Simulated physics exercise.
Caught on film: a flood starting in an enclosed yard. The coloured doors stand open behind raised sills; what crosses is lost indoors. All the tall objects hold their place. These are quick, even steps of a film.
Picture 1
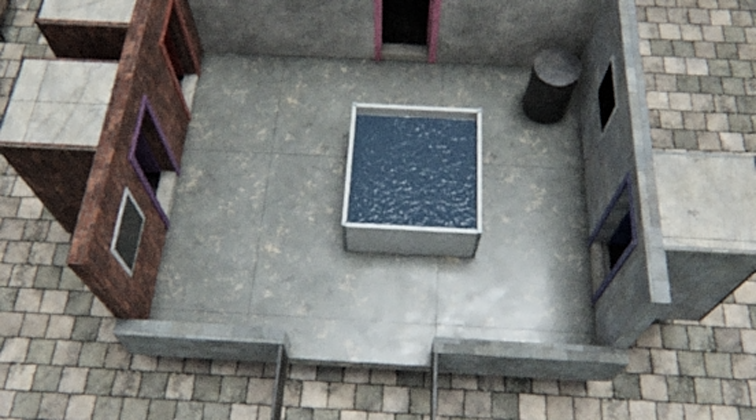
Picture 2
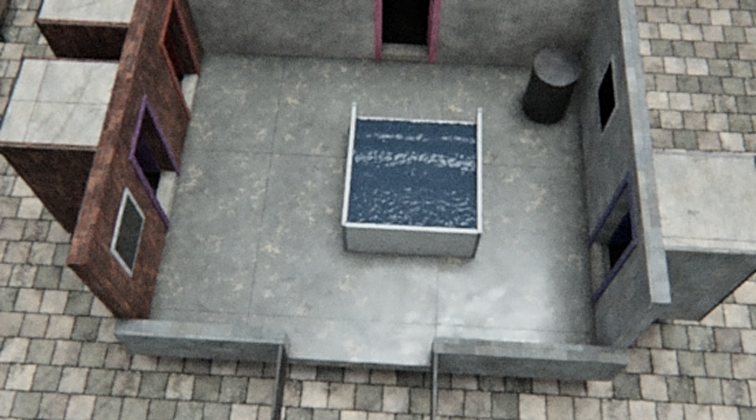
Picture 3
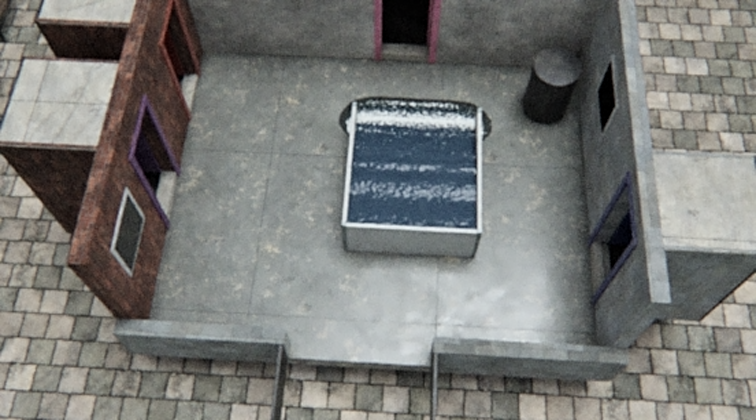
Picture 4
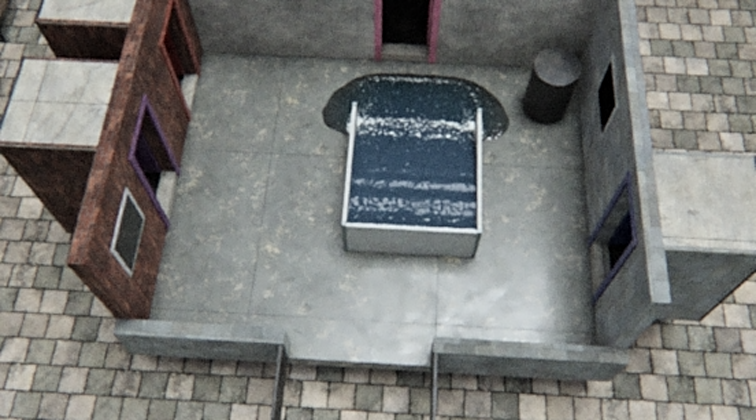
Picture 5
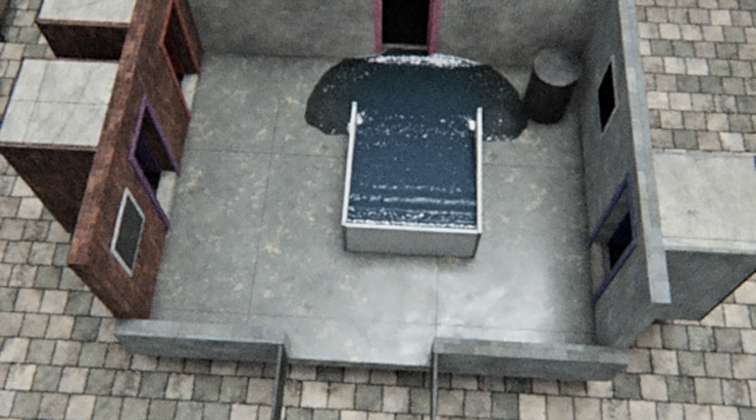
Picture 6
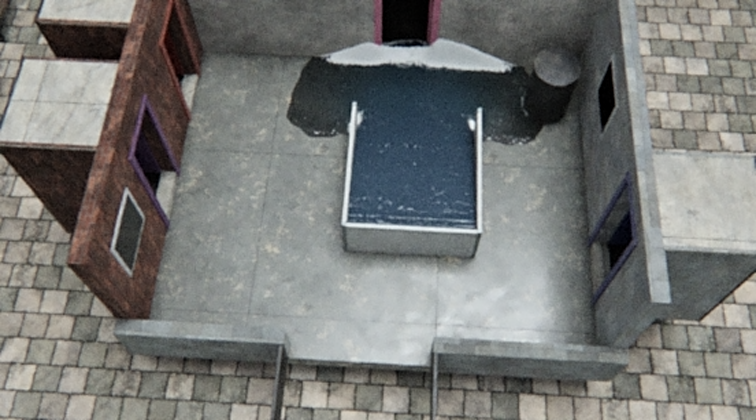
At first, a square tank of dark blue water stands whole in a grey walled yard with a dark cylinder near the back right corner. Its far side opens and foaming water pours out, fanning across the floor until it meets the back wall by the pink-framed doorway and surrounds the cylinder's base.
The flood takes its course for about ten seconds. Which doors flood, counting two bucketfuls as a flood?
The red door lets in a lot; the blue door admits no more than that; the pink door lets in a lot; the purple door admits no more than that.
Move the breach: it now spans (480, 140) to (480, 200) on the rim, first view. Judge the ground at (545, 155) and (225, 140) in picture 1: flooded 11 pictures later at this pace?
In turn: Wet, free of water.
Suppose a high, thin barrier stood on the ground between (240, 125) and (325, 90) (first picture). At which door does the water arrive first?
I say the one in pink.
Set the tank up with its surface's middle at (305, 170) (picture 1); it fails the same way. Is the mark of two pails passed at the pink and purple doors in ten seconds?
The pink one goes over, the purple one takes less.
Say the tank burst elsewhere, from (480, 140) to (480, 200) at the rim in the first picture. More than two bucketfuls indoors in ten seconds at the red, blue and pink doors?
One by one: Red takes more, blue lets more in, pink holds.
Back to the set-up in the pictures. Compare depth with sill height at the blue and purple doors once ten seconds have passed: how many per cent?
Near 30 and 30 in a hundred.
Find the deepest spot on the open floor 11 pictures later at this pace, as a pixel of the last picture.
I would point to (574, 71).
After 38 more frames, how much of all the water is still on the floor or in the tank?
I make it 80 per cent.
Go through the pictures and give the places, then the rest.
The tank at (414, 168) is whole and still, in the first picture.
Water pours out on the tank's far side and has run to a hidden place, in the second picture.
Water pours out on the tank's far side and has run to (485, 119), in the third picture.
Water pours out on the tank's far side and has run to (338, 96), in the fourth picture.
The front is at (351, 60), out from the gap on the tank's far side, in the fifth picture.
Water pours out on the tank's far side and has run to (317, 58), in the sixth picture.
A moment on, water covers 25 % of the floor; the red door not reached, the blue door not reached, the pink door far over two buckets in, the purple door not reached.
Next, water covers 35 % of the floor; the red door under two buckets in, the blue door not reached, the pink door far over two buckets in, the purple door not reached.
Then, water covers 65 % of the floor; the red door far over two buckets in, the blue door wet at the sill, nothing in, the pink door far over two buckets in, the purple door wet at the sill, nothing in.
Later, water covers 90 % of the floor; the red door far over two buckets in, the blue door wet at the sill, nothing in, the pink door far over two buckets in, the purple door wet at the sill, nothing in.
In the end, water covers 100 % of the floor; the red door far over two buckets in, the blue door wet at the sill, nothing in, the pink door far over two buckets in, the purple door wet at the sill, nothing in.
